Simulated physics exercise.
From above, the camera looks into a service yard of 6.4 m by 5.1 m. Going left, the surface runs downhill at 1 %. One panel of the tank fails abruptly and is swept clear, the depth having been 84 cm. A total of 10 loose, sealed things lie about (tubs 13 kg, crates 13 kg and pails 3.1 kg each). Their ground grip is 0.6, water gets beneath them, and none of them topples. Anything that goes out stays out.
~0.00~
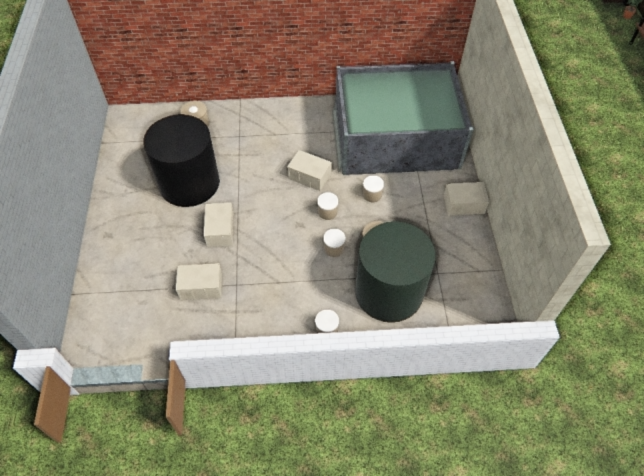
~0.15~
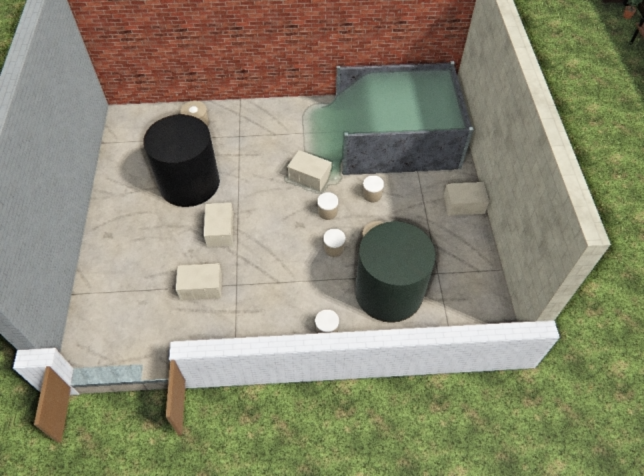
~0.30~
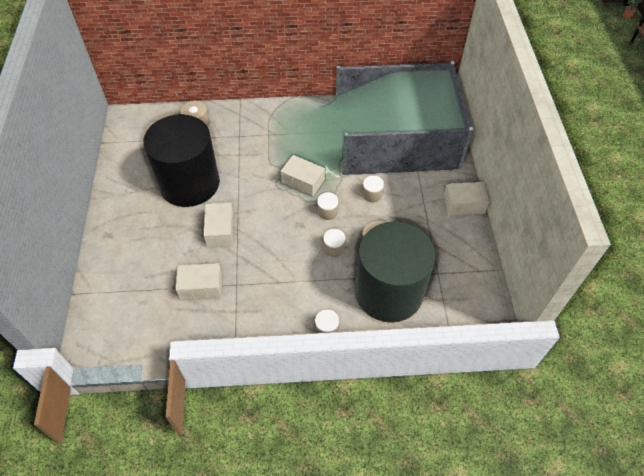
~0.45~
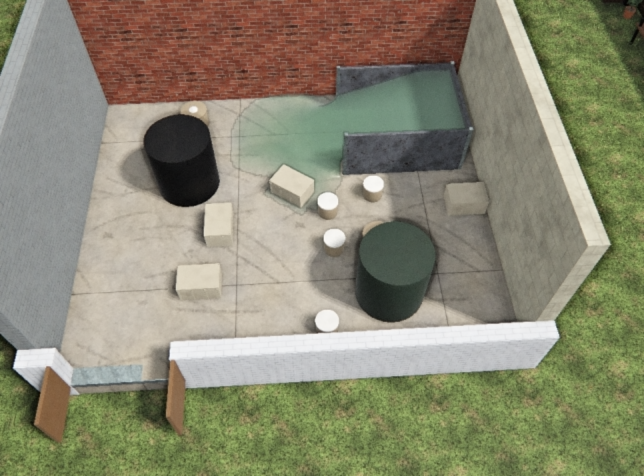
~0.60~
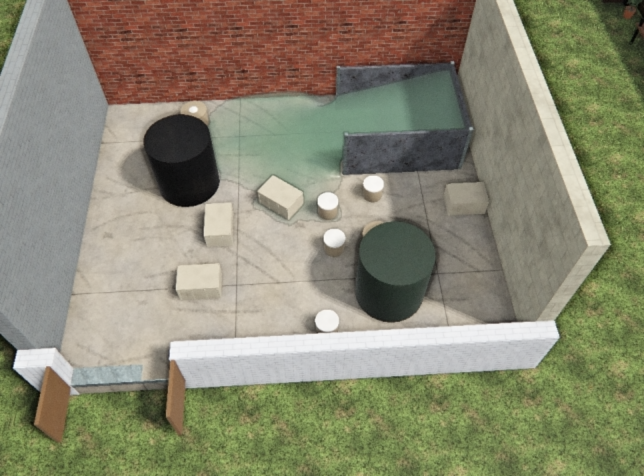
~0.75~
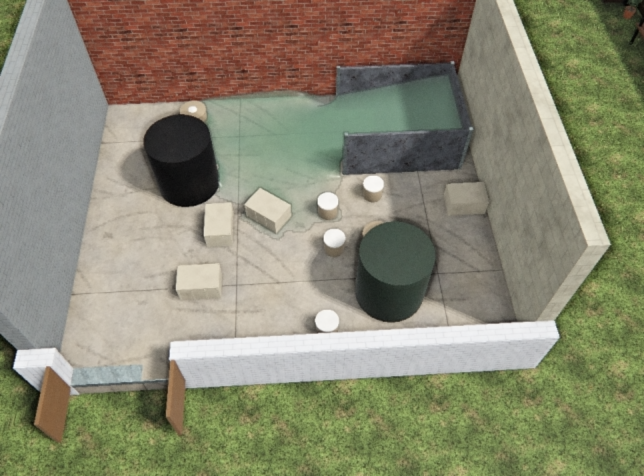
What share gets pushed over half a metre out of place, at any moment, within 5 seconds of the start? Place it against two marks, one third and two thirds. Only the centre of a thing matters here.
I reckon it gets to one third but stops short of two thirds.
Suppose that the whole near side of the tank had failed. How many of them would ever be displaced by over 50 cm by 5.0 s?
In that case 8 of them.
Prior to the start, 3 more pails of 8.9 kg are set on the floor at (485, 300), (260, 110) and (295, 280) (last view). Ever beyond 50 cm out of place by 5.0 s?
Result, one by one: Not exceeded, exceeded and not exceeded.
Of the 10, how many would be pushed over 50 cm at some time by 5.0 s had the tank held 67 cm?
Then the count would be 4.
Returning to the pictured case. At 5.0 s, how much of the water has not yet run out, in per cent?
Roughly 74 percent.
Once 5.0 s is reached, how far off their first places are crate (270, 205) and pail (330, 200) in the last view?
In that order: 250 cm, 0 cm.
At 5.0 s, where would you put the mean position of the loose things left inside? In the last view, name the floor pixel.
Centre of the remaining things: Roughly (348, 253).
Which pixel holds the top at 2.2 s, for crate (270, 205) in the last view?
(227, 299), roughly.
After 1.1 s 2 of 10 are over 50 cm from their spots; 0 afloat.
After 2.2 s 4 of 10 are over 50 cm from their spots; 1 afloat.
After 3.5 s 4 of 10 are over 50 cm from their spots; 2 afloat.
After 5.0 s 4 of 10 are over 50 cm from their spots, and 4 have been at some point; 2 afloat.
